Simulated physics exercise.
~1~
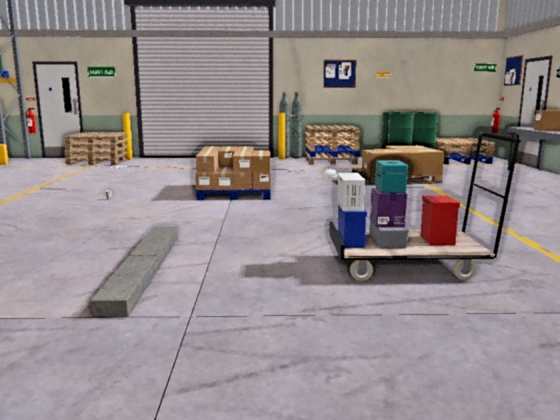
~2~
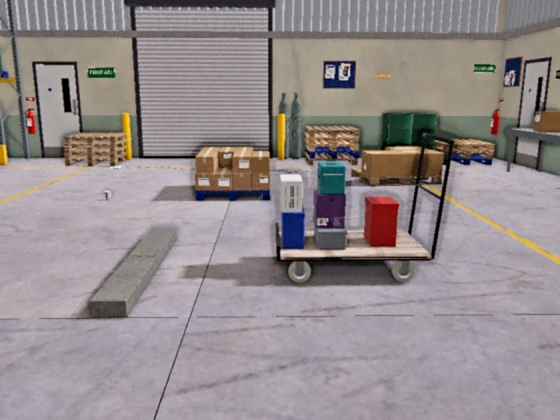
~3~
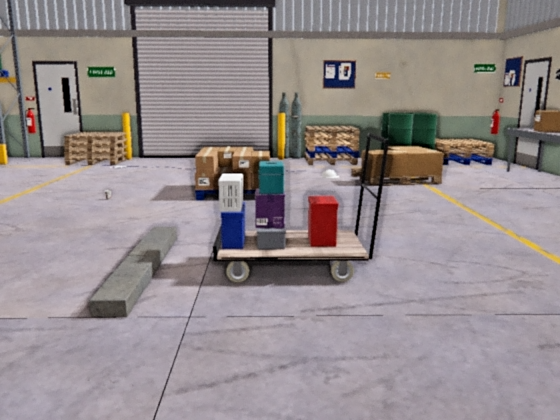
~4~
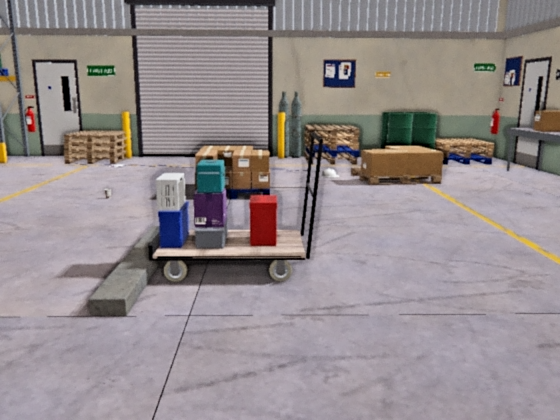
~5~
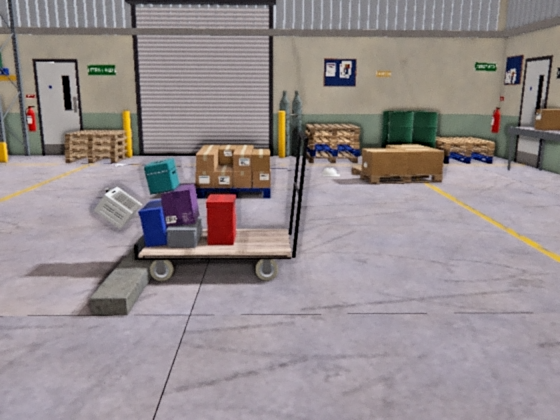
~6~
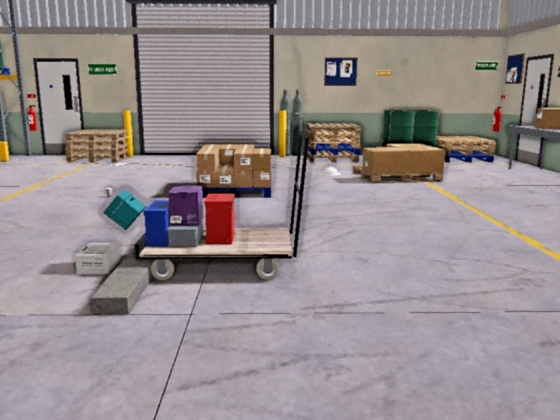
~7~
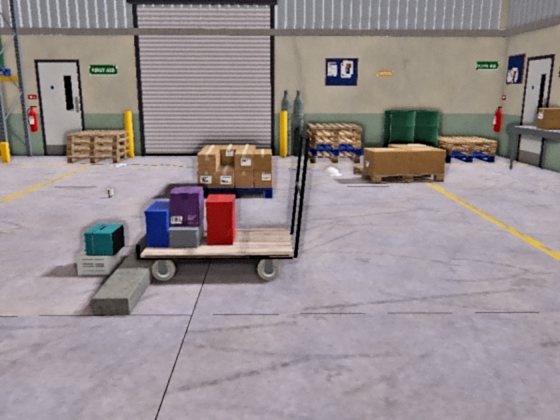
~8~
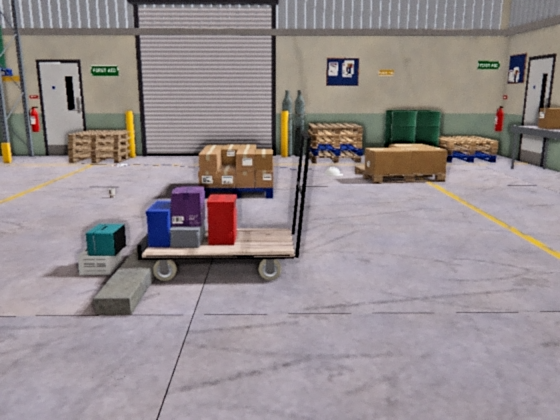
The footage shows a flatbed trolley loaded with coloured boxes rolling left across a warehouse floor until it stops at a low beam, whereupon the white crate and then the teal box topple off the left end, while the purple, grey, red and blue ones stay aboard.
